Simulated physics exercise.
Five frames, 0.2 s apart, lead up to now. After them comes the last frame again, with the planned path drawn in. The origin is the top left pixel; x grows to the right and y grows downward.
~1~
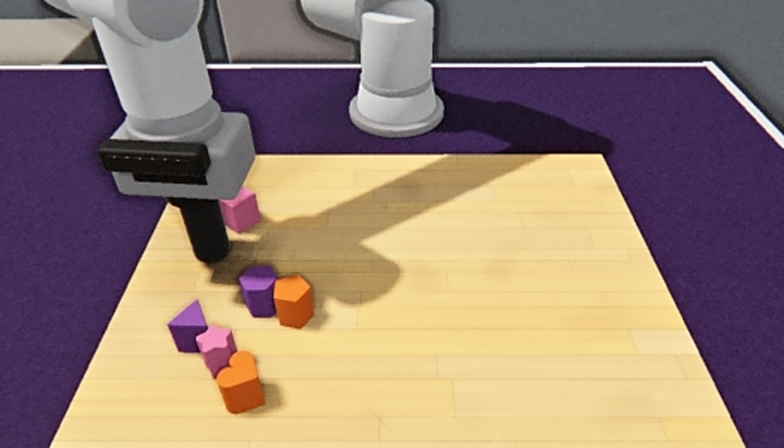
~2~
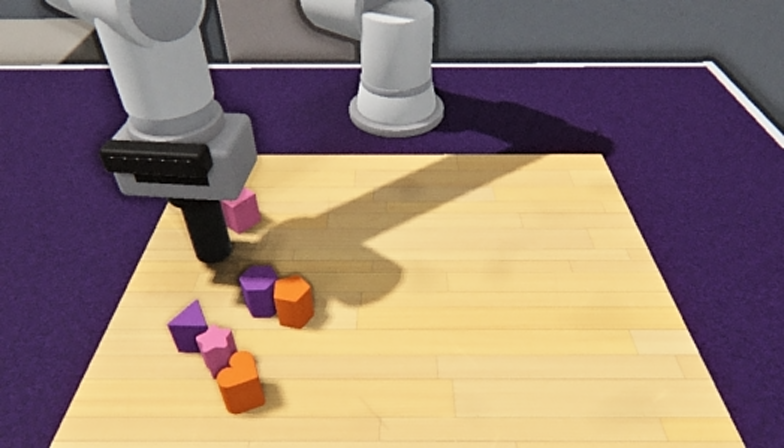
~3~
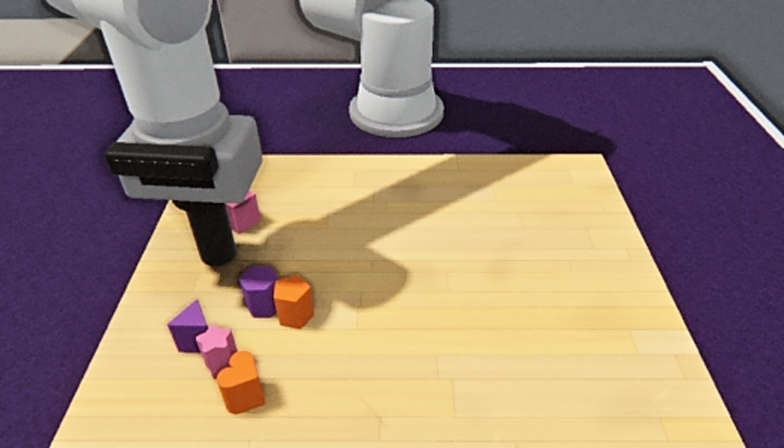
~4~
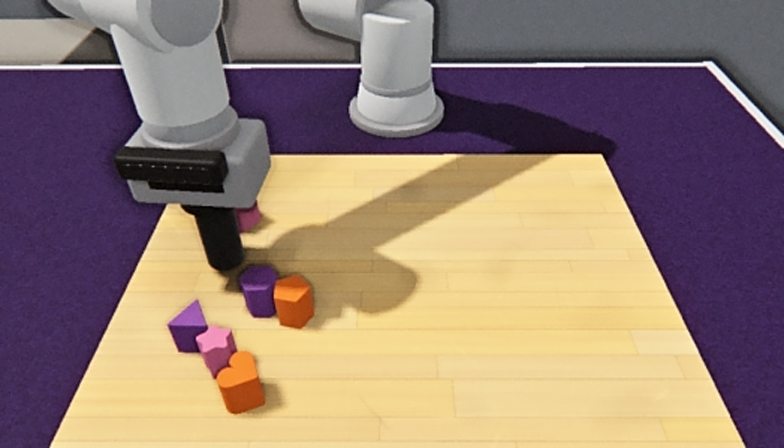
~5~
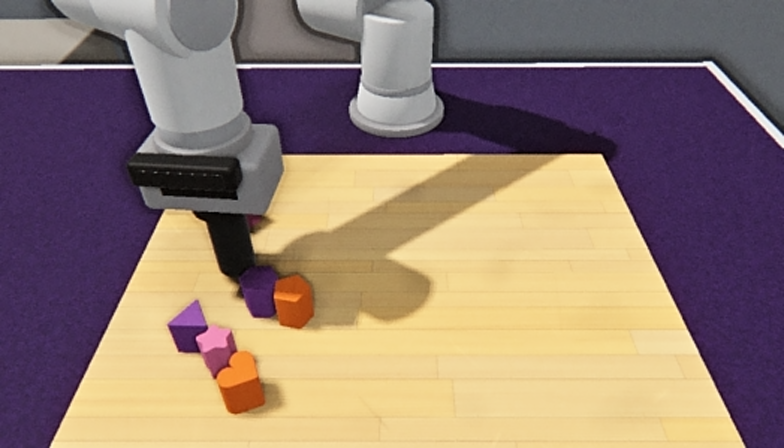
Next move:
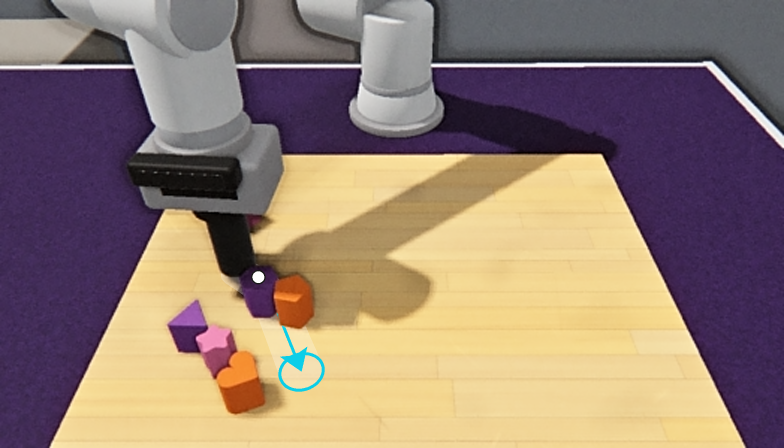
Robot arm with a black bar moving slightly right and toward the viewer, nearing a purple block among still, colourful blocks.
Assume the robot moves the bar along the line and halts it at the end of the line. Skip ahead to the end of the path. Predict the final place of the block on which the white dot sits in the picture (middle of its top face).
The point I'd pick in the picture is (259, 366).
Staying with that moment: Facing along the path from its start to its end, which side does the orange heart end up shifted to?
Measured against the direction from start to end, the orange heart shifts toward the right-hand side.
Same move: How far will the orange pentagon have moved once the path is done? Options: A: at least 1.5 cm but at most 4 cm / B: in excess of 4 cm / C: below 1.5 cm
B
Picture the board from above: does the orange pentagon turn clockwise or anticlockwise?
Twists anticlockwise.
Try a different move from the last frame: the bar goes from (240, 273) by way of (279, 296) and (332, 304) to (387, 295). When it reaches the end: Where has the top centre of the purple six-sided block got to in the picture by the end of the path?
My estimate: (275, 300).
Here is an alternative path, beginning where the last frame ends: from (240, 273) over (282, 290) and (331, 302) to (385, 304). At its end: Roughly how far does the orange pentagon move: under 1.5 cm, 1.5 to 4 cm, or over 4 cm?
Overall it shifts between 1.5 and 4 cm.
The drawn path runs from (240, 273) via (278, 313), ending at (302, 371); the dot is on the purple six-sided block.
On the path given first. One third of the way, bar (268, 288); purple six-sided block (266, 296), turned 30° clockwise; orange pentagon (302, 298), turned 55° anticlockwise.
Two thirds of the way, bar (284, 323); purple six-sided block (264, 335), turned 85° clockwise; orange pentagon (319, 310), turned 100° anticlockwise.
At the end, bar (300, 363); pink star not moved; orange heart (222, 384), turned 15° anticlockwise; purple six-sided block (259, 366), turned 165° clockwise; orange pentagon (329, 317), turned 160° anticlockwise.
